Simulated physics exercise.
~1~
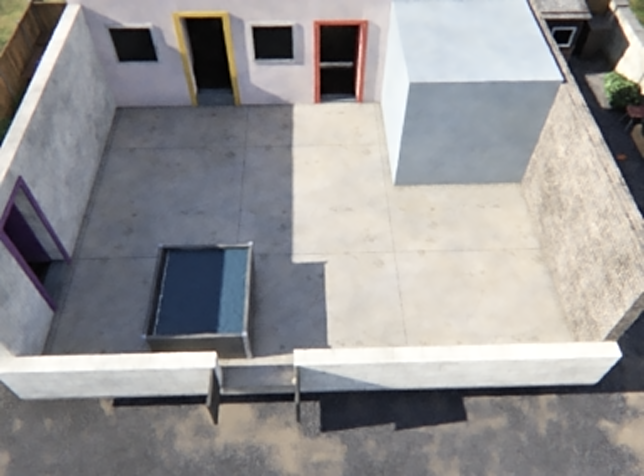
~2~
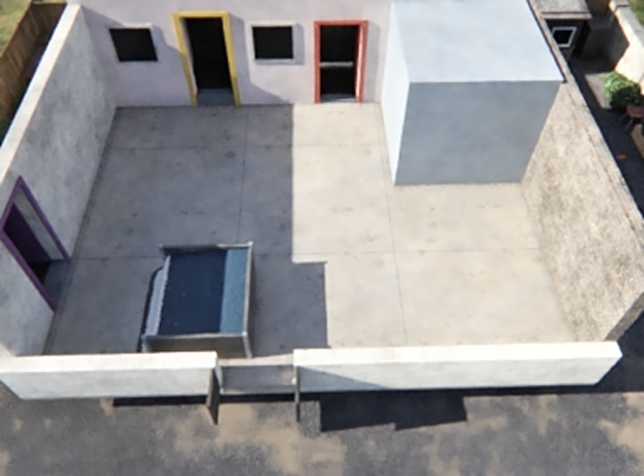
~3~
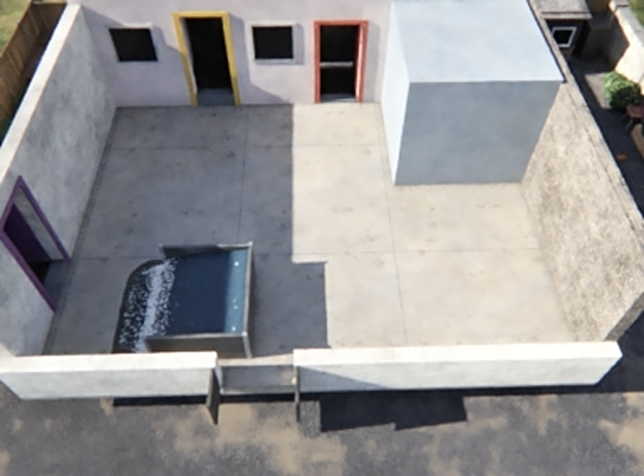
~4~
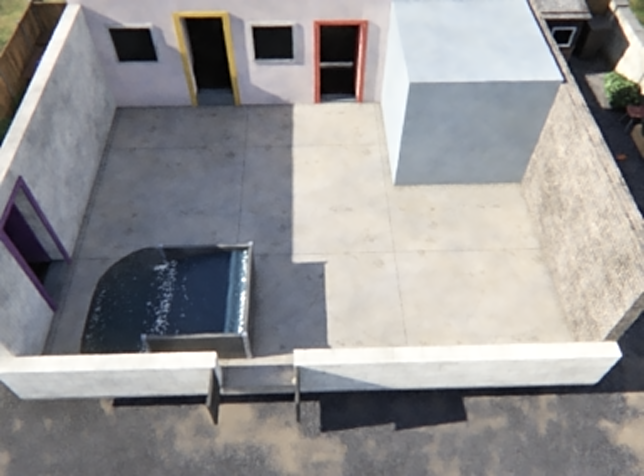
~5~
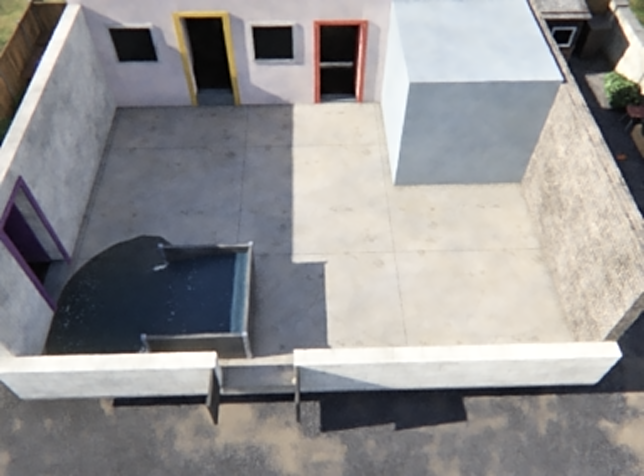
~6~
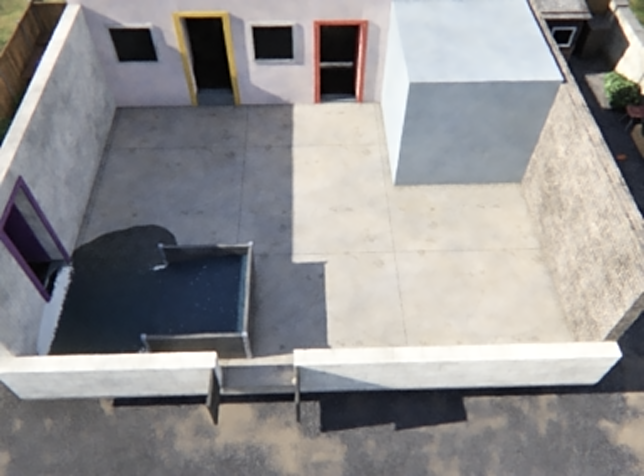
Dark water poured out of the left side of a small tank in a walled concrete yard, fanned across the floor, and reached the left wall by the purple-framed doorway.
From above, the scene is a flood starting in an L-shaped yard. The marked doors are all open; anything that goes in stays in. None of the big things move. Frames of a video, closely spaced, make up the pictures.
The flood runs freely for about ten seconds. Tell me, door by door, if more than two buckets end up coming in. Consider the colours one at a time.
My prediction: The yellow door will receive two buckets or fewer; the purple door will receive over two buckets; the red door will receive two buckets or fewer.
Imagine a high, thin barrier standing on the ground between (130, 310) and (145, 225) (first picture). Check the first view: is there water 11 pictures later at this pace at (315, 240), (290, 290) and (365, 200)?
Untouched, untouched, untouched.
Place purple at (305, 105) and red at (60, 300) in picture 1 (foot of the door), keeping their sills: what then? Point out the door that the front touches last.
Answer: The purple-painted one.
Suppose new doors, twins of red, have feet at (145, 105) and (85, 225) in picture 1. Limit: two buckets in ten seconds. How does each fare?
The first door ends up above and the second ends up above.
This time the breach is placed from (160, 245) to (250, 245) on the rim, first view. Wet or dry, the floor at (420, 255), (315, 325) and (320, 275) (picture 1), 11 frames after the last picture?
Respectively: Parched, parched and parched.
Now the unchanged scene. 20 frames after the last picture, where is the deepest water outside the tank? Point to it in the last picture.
My best guess is roughly (116, 111).
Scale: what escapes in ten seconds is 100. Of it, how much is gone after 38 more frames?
Near 90 in a hundred, I reckon.
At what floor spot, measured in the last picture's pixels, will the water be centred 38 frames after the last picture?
At about (188, 212).
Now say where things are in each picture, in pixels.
In the first frame, still water in the tank at (201, 291).
In the second frame, water pours out at (162, 307) and has run to a hidden place.
In the third frame, water pours out at (162, 308) and has run to (153, 264).
In the fourth frame, the front is at (129, 259), out from the gap at (163, 309).
In the fifth frame, water pours out at (163, 309) and has run to (69, 287).
In the sixth frame, the front is at (72, 255), out from the gap at (163, 309).
A moment on, water covers 15 % of the floor; the yellow door not reached, the purple door over two buckets in, the red door not reached.
Next, water covers 15 % of the floor; the yellow door not reached, the purple door far over two buckets in, the red door not reached.
Then, water covers 35 % of the floor; the yellow door not reached, the purple door far over two buckets in, the red door not reached.
Later, water covers 45 % of the floor; the yellow door wet at the sill, nothing in, the purple door far over two buckets in, the red door wet at the sill, nothing in.
In the end, water covers 65 % of the floor; the yellow door wet at the sill, nothing in, the purple door far over two buckets in, the red door under two buckets in.
